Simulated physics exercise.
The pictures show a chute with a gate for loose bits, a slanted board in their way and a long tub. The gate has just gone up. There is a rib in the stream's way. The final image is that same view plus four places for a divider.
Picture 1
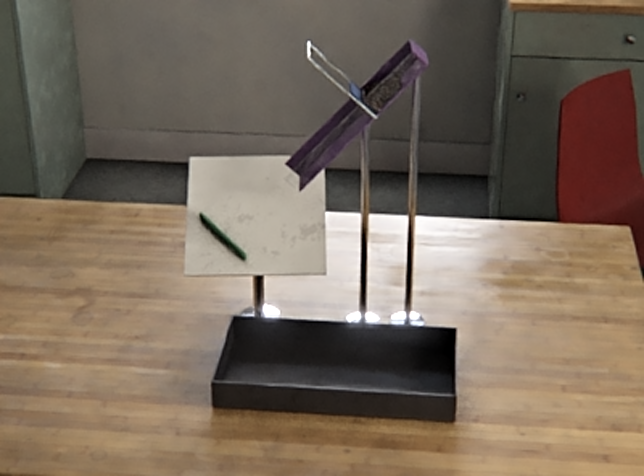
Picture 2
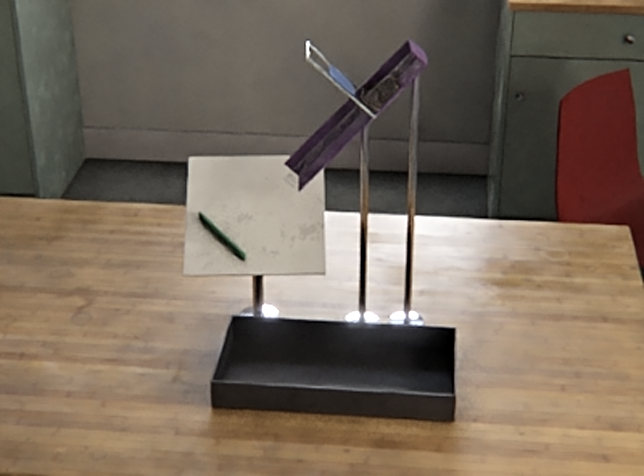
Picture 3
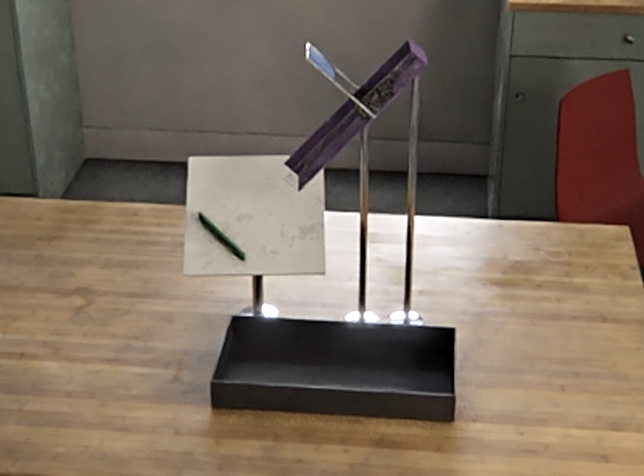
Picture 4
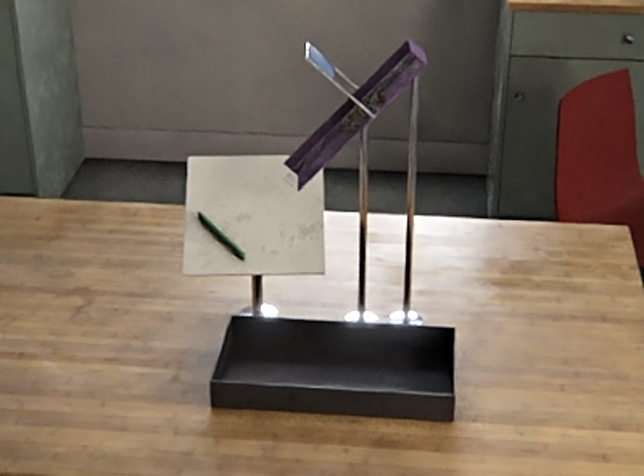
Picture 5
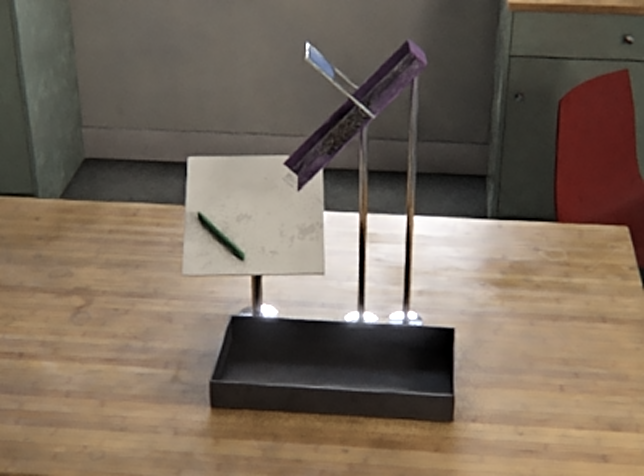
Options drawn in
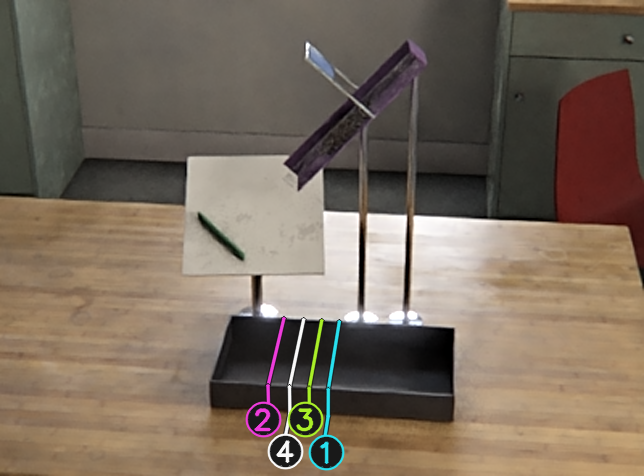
Purple chute with small dark balls sliding down it towards the lower left, above a still white board and empty black tub.
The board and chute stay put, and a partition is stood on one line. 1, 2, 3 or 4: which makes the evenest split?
I would pick line 2.
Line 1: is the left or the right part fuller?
The left side.
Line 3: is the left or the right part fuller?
More lands on the left.
On the marked copy, line 1 crosses the front rim at (328, 388); line 2 crosses the front rim at (268, 384); line 3 crosses the front rim at (309, 387); line 4 crosses the front rim at (289, 386).
With 1, of what is caught, nearly all on the left of the divider, a stray few on the right.
With 2, of what is caught, about half on the left of the divider, about half on the right.
With 3, of what is caught, nearly all on the left of the divider, a small part on the right.
With 4, of what is caught, most on the left of the divider, a small part on the right.
